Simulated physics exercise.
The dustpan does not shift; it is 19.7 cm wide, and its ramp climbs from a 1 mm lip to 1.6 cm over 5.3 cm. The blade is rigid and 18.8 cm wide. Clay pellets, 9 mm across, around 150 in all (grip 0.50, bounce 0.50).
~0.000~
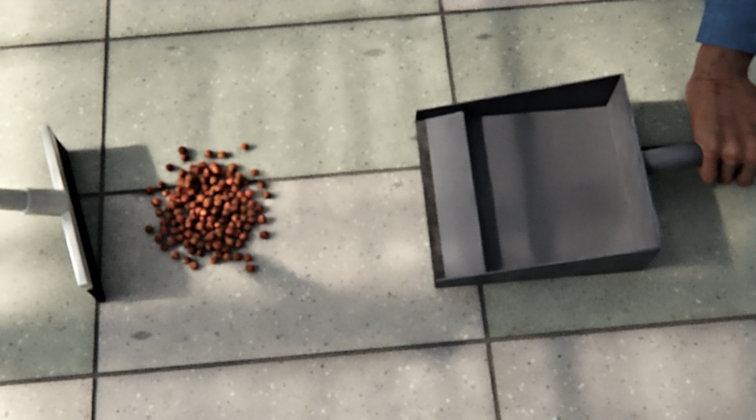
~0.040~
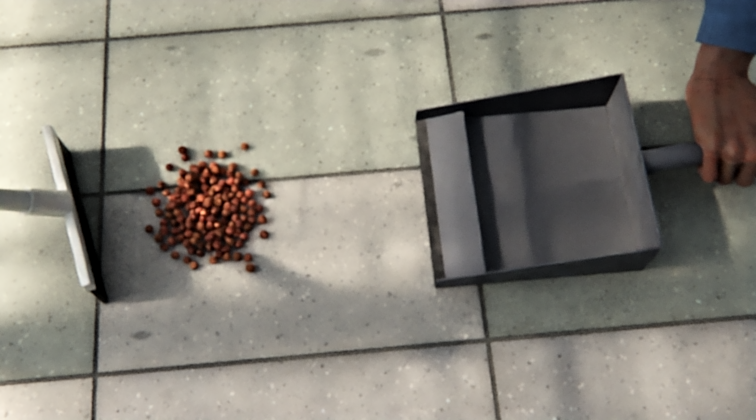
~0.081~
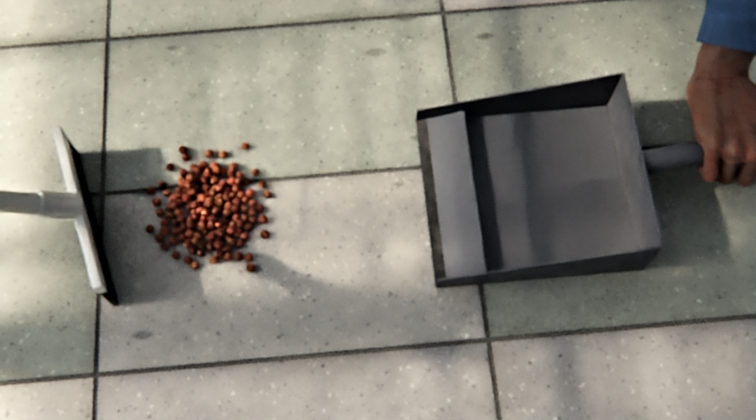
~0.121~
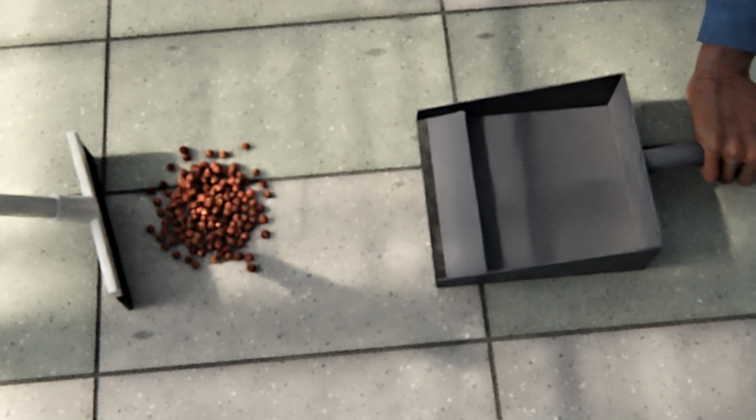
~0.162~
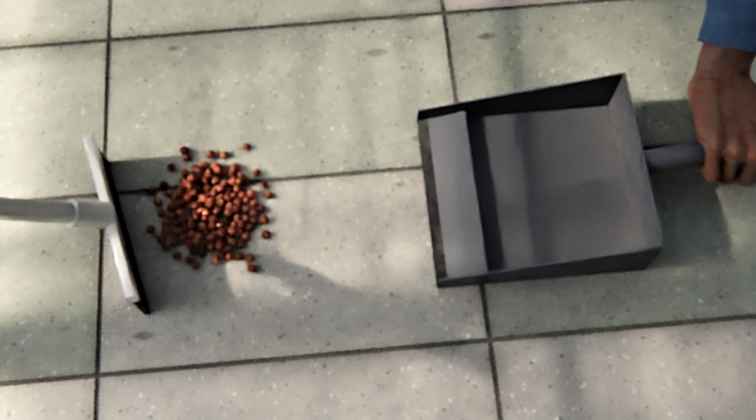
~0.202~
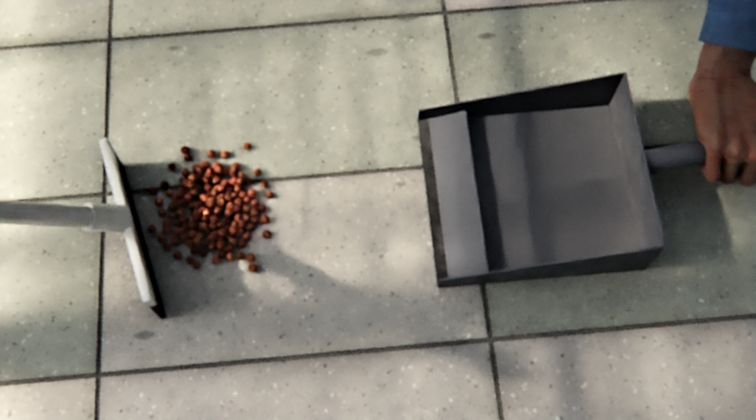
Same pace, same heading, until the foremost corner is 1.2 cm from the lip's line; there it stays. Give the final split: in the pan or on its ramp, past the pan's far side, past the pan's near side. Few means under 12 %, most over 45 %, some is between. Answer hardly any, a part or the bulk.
In the pan or on its ramp: Hardly any; past the pan's far side: Hardly any; past the pan's near side: Hardly any.
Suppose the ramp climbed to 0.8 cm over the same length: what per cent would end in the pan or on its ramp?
It would be near 0 per cent.
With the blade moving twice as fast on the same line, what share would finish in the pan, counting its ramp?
It would be near 10 per cent.
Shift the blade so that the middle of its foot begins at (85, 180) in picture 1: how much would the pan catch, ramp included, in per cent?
Some 0 per cent.
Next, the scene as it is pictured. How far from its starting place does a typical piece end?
About 12 cm.
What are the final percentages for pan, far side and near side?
Pan 0, far side 0, near side 5.
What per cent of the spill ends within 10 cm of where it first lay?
Some 45 per cent.
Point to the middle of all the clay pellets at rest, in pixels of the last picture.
Around (322, 193).
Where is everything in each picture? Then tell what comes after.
The first picture shows blade from (86, 284) to (48, 132), moved 0.0 cm, 0 of the pieces shifted so far; middle of the pieces at (209, 214); pan at (543, 191).
The second picture shows blade from (89, 285) to (51, 133), moved 0.3 cm, 0 of the pieces shifted so far; middle of the pieces at (209, 214).
The third picture shows blade from (100, 287) to (61, 135), moved 1.4 cm, 0 of the pieces shifted so far; middle of the pieces at (210, 214).
The fourth picture shows blade from (116, 292) to (75, 139), moved 3.0 cm, 0 of the pieces shifted so far; middle of the pieces at (211, 214).
The fifth picture shows blade from (133, 297) to (91, 143), moved 4.8 cm, 0 of the pieces shifted so far; middle of the pieces at (211, 214).
The sixth picture shows blade from (150, 301) to (107, 147), moved 6.5 cm, 0 of the pieces shifted so far; middle of the pieces at (212, 214); pan at (545, 191). Its pace works out near 0.42 m/s, heading 21 degrees towards the viewer's side.
Then, at 0.54 s, middle of the blade 18 cm from the lip; 0 % over the lip, far side 0 %, near side 0 %.
Then, at 0.76 s, middle of the blade 9 cm from the lip; 0 % over the lip, far side 0 %, near side 5 %.
After 1.09 s, middle of the blade 4 cm from the lip; 0 % over the lip, far side 0 %, near side 5 %.
At rest (1.4 s), pan 0 %, far side 0 %, near side 5 %, in front of the lip or behind the blade 95 %.
